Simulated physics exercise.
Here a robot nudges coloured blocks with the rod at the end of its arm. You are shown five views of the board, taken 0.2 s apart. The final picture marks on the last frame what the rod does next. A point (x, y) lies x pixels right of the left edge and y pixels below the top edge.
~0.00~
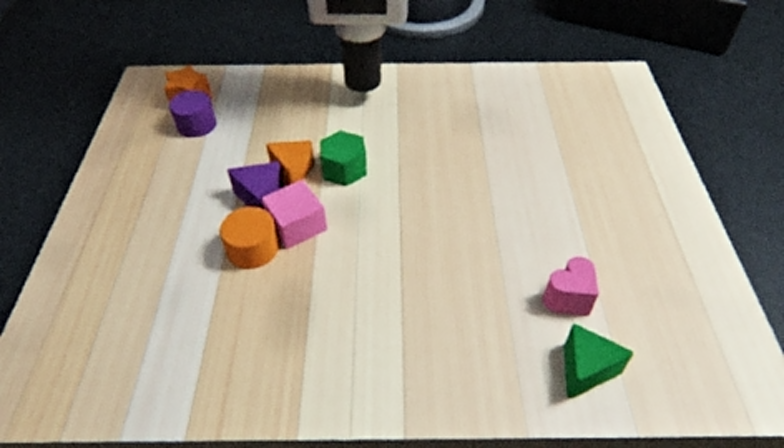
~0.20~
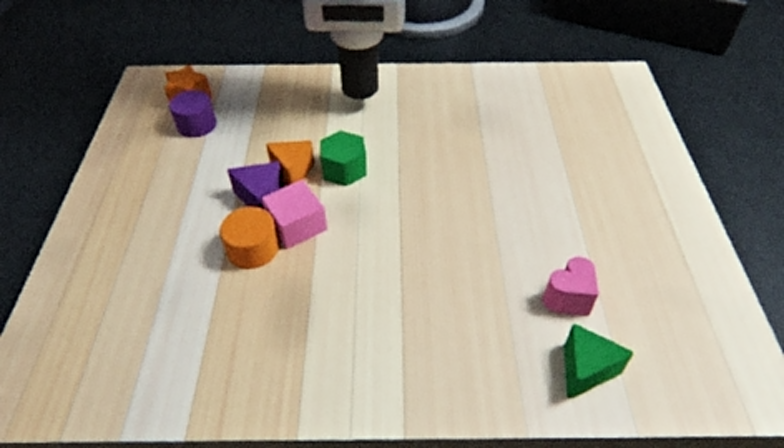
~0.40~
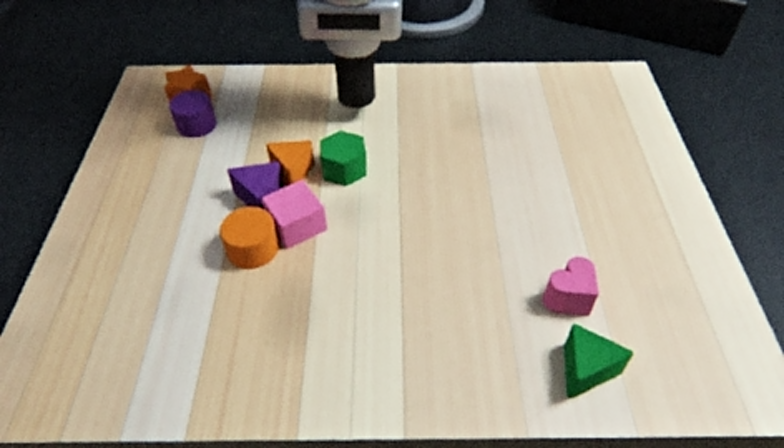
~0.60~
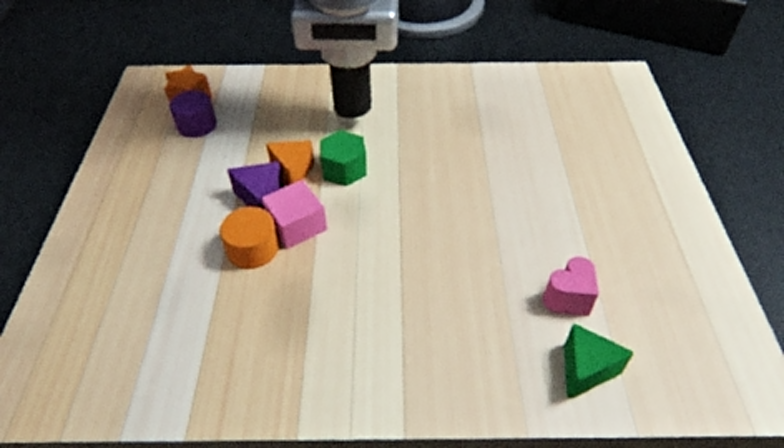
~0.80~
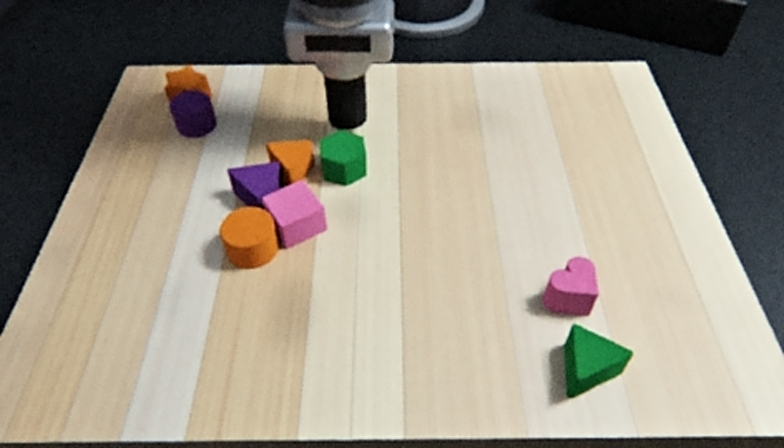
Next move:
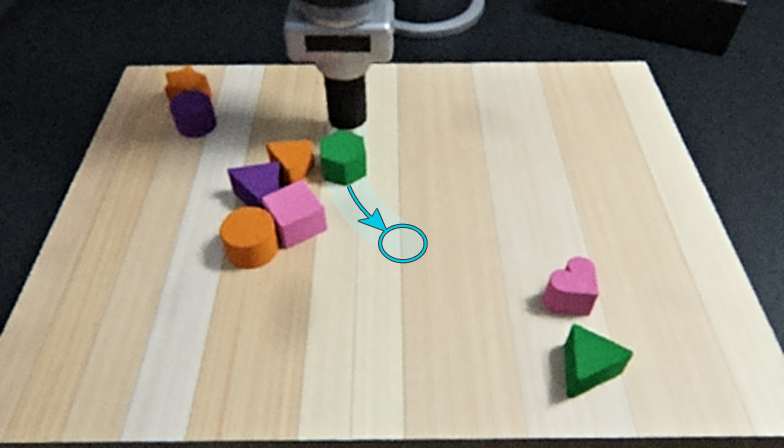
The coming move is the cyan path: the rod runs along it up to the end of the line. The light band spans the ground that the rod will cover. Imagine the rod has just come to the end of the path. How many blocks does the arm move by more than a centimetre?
It will shift just one block.
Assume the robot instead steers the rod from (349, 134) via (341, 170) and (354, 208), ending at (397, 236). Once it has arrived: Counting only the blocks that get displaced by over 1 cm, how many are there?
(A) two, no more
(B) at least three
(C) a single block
C - a single block.
The line goes from (349, 134) through (345, 171) and (363, 209) to (403, 243).
What follows on the original path. One third of the way, rod (344, 156); green hexagonal block (347, 180), turned 20° anticlockwise.
Two thirds of the way, rod (363, 194); green hexagonal block (363, 223), turned 15° anticlockwise.
At the end, rod (403, 227); orange triangular block unmoved; green hexagonal block (371, 250), turned 15° clockwise.
